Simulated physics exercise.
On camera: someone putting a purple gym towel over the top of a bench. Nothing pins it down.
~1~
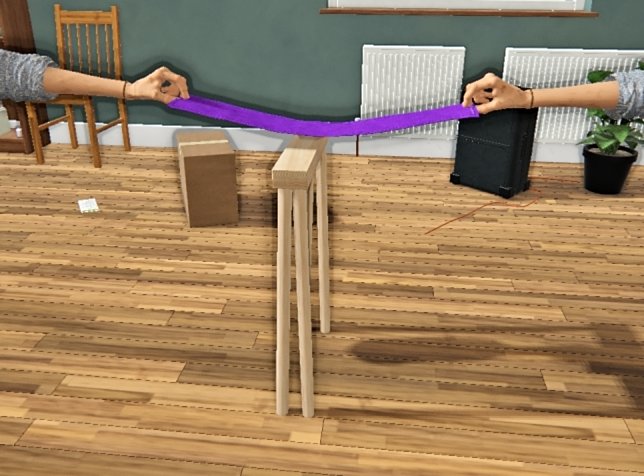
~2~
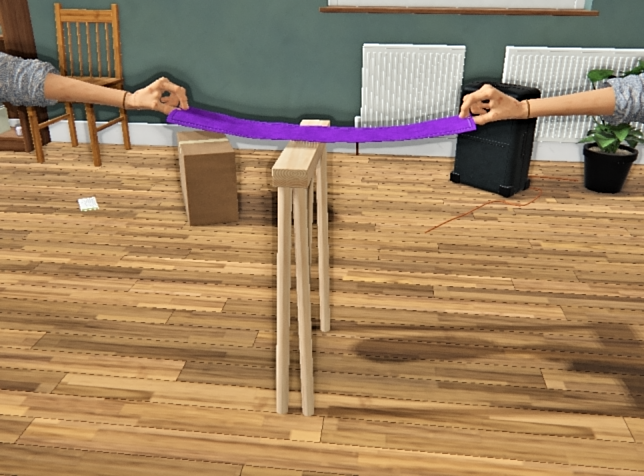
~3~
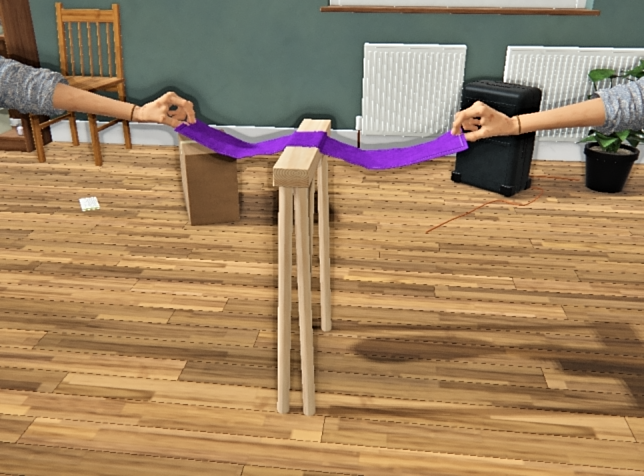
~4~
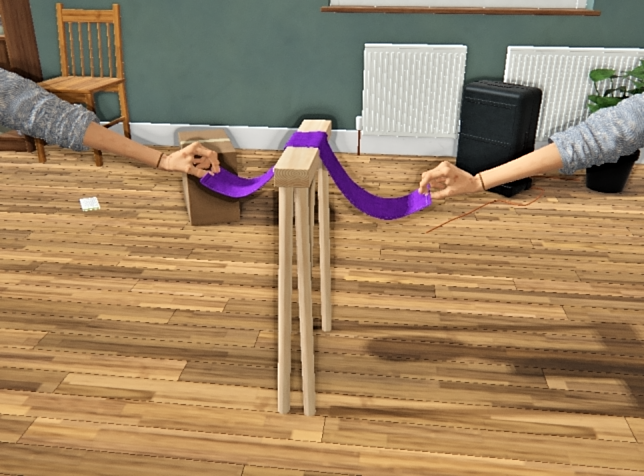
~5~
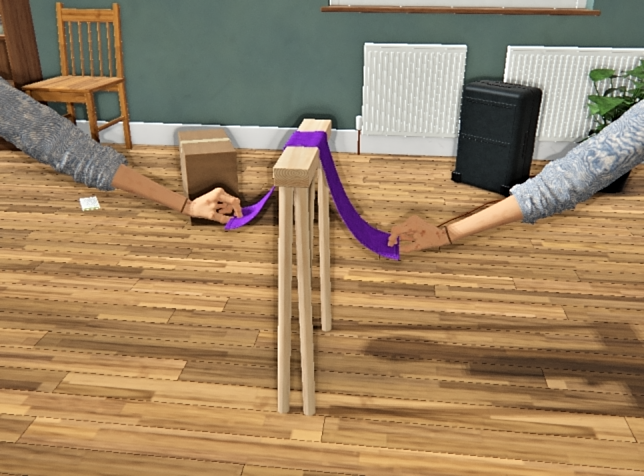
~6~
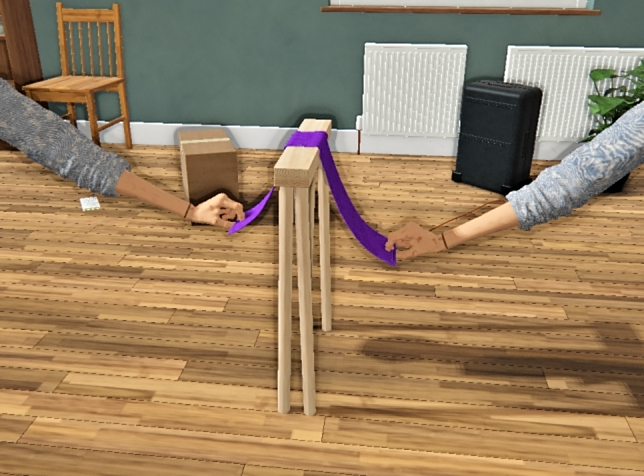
A room with a plank floor and green wall is seen from the front, slightly above, by a still camera. A tall, narrow wooden stand is in the centre, with a chair and brown box behind left, and white radiators, a black case and a plant behind right. Two grey-sleeved arms lower a purple cloth strip across its top, then draw both ends down and inward, slowing to almost no movement.
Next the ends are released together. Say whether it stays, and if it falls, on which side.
The purple gym towel keeps its place.
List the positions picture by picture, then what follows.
In the first picture, left end (172, 108); right end (473, 117); top of the bench (290, 174).
In the second picture, left end (171, 123); right end (470, 131).
In the third picture, left end (179, 133); right end (463, 150); top of the bench (291, 173).
In the fourth picture, left end (204, 185); right end (427, 206).
In the fifth picture, left end (229, 229); right end (394, 259).
In the sixth picture, left end (233, 233); right end (390, 265); both sides about alike.
Then, 0.32 s on from there, gym towel hanging on both sides, left end near (294, 247), right end near (331, 275).
Then, 0.82 s on from there, gym towel hanging on both sides, left end near (280, 245), right end near (316, 274).
Then, 1.70 s on from there, gym towel hanging on both sides, left end near (287, 246), right end near (311, 273).
In the end, gym towel hanging on both sides, left end near (287, 246), right end near (315, 274). The purple gym towel stays on top.
